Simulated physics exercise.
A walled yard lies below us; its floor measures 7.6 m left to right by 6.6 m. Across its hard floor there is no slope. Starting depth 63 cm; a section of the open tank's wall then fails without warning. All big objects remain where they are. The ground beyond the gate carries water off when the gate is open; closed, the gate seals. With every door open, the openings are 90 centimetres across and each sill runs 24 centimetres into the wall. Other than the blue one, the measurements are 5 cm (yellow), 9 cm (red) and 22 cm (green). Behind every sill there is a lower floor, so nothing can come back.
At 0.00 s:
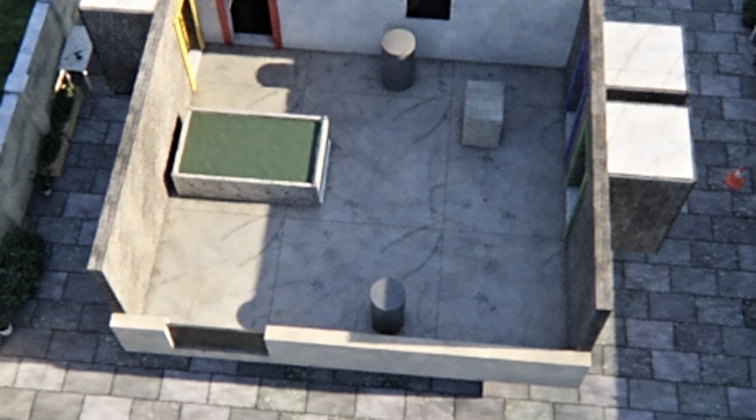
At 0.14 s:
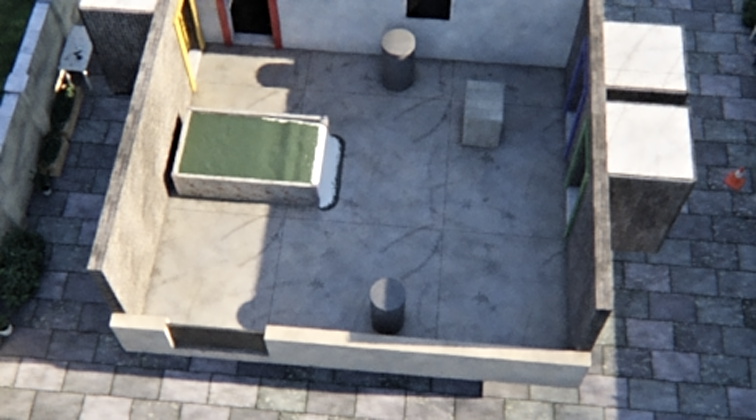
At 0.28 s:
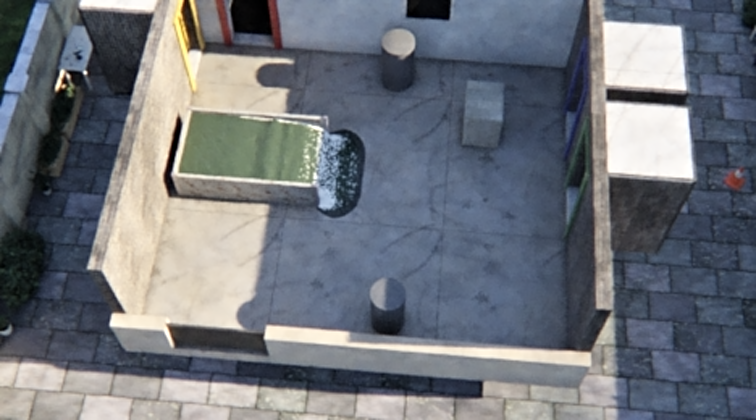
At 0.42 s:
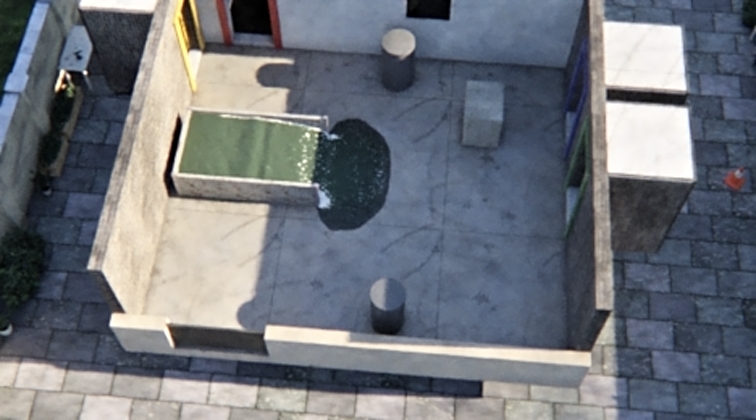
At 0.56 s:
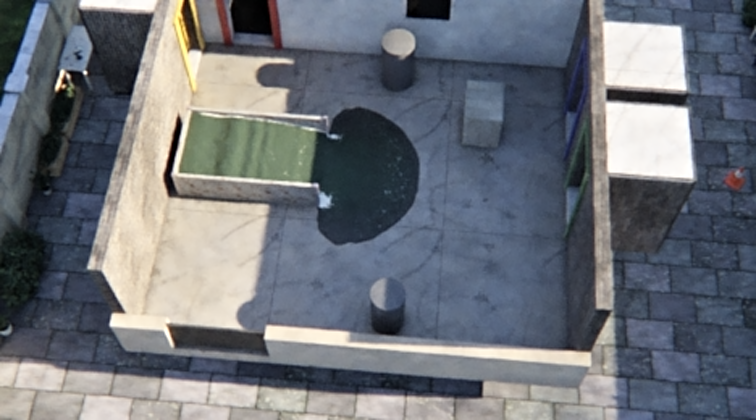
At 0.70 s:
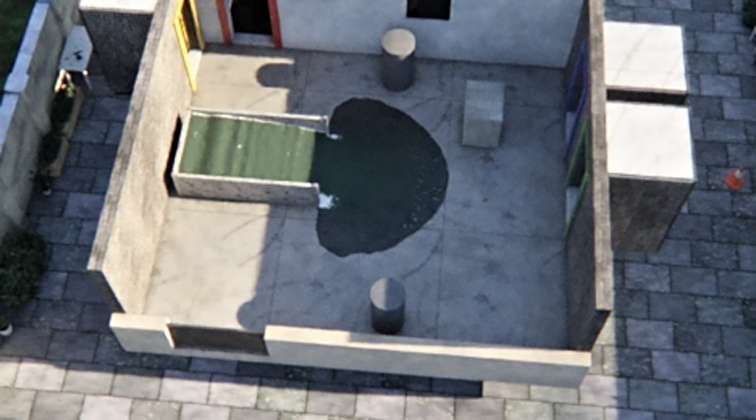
The video shows a walled yard from above with an open tank of still green water at left; water then pours from the tank's right end and spreads rightward across the pale floor in a widening, dark rounded pool.
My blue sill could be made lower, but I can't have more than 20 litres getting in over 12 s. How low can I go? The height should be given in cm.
You could bring it down to roughly 9 cm.
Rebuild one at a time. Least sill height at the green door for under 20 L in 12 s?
At green, roughly 17 cm.
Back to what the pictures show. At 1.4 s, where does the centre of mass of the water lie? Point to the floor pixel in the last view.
Centre of the water: Approx. (308, 169) px.
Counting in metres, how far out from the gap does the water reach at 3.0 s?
6.0 m.
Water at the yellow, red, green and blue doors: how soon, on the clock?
Yellow: 7.0 s; red: 5.5 s; green: 1.5 s; blue: 1.8 s.
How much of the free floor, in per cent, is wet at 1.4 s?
Wet: Close to 30 %.
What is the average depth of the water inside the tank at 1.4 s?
The mean depth is about 39 cm.
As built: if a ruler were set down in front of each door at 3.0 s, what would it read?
In cm - yellow: 0, red: 0, green: 23, blue: 12.
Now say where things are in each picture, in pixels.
Still water, 63 cm deep, in the open tank at (251, 148); the blue door at (575, 105) is dry, in the first frame.
The gap is at (321, 164), the front 0.3 m out at (332, 203); the back of the open tank holds 63 cm, in the second frame.
The gap is at (321, 166), the front 0.7 m out at (354, 199); the back of the open tank holds 63 cm, in the third frame.
The front is at (383, 193), 1.2 m from the gap at (321, 166); 2.4 m2 of floor is wet, 63 cm left at the back, in the fourth frame.
Water pours out at (321, 167) and has run 1.8 m, to (411, 195); about 6 cm deep outside, 63 cm at the back, in the fifth frame.
The front is at (444, 182), 2.4 m from the gap at (321, 167); 5.5 m2 of floor is wet, 62 cm left at the back; 2.6 m in a straight line remain to the blue door at (575, 105), in the sixth frame.
After 1.4 s water covers 30 % of the floor, deepest (27 cm) near (333, 173); it has not reached the blue door.
After 3.0 s water covers 55 % of the floor, deepest (26 cm) near (556, 174); 12 cm at the blue door, 0 litres in over its 17 cm sill.
After 12.0 s water covers 100 % of the floor, deepest (11 cm) near (566, 284); 5 cm at the blue door, 0 litres in over its 17 cm sill.
At the blue door as built, the water arrived by 1.9 s and peaked near 12 cm at 3.0 s.
With a sill of 7.5 cm, 35 litres would have come in within the 12 s; with 10 cm, 15 litres. So under 20 litres takes about 9 cm.
